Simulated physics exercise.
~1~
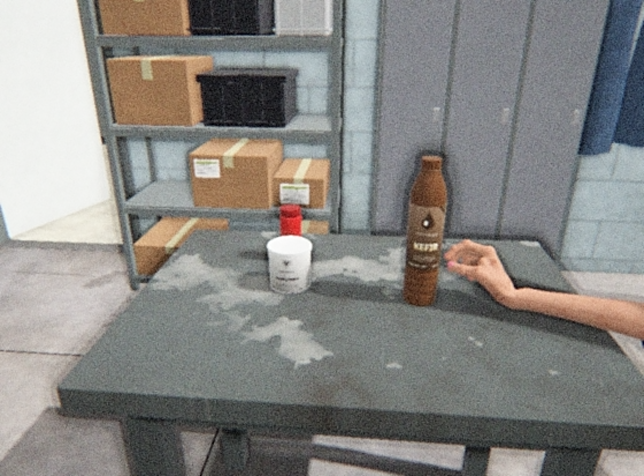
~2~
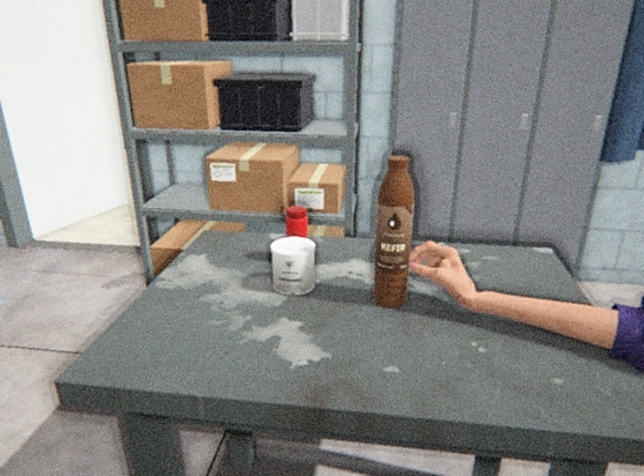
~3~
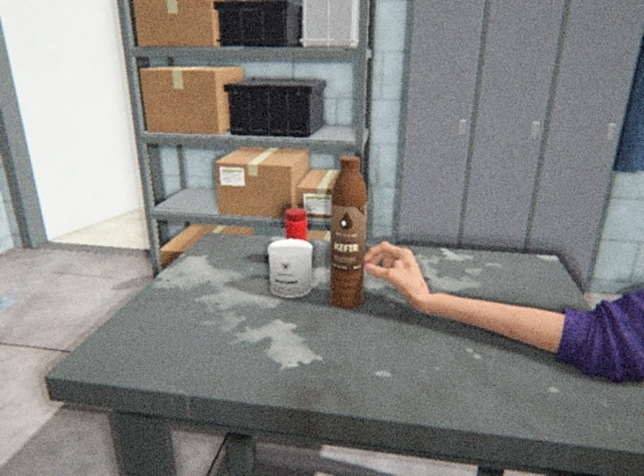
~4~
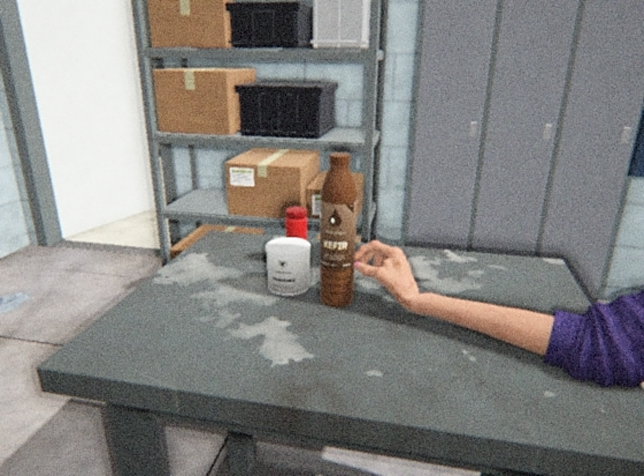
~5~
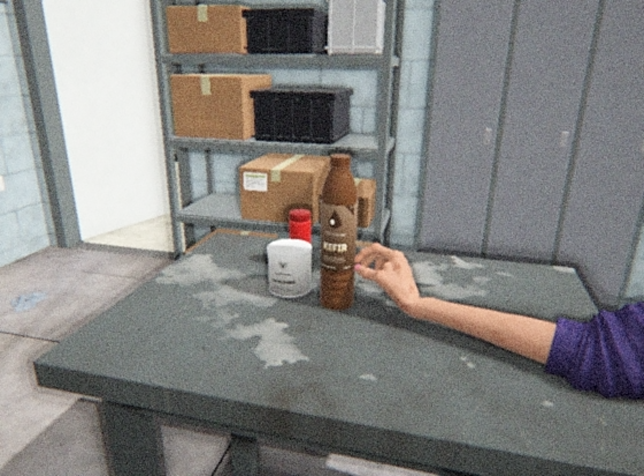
To begin with, a brown bottle stands upright near the right side of a worn dark table, with a white tin and a red shaker to its left and a hand reaching in from the right. The fingertips press against the bottle and slide it left across the tabletop. The hand follows, a purple sleeve coming into view, as the bottle moves closer to the tin. The push then eases, and the bottle shifts only slightly more before stopping. It ends upright beside the white tin, while the tin and shaker remain in place.
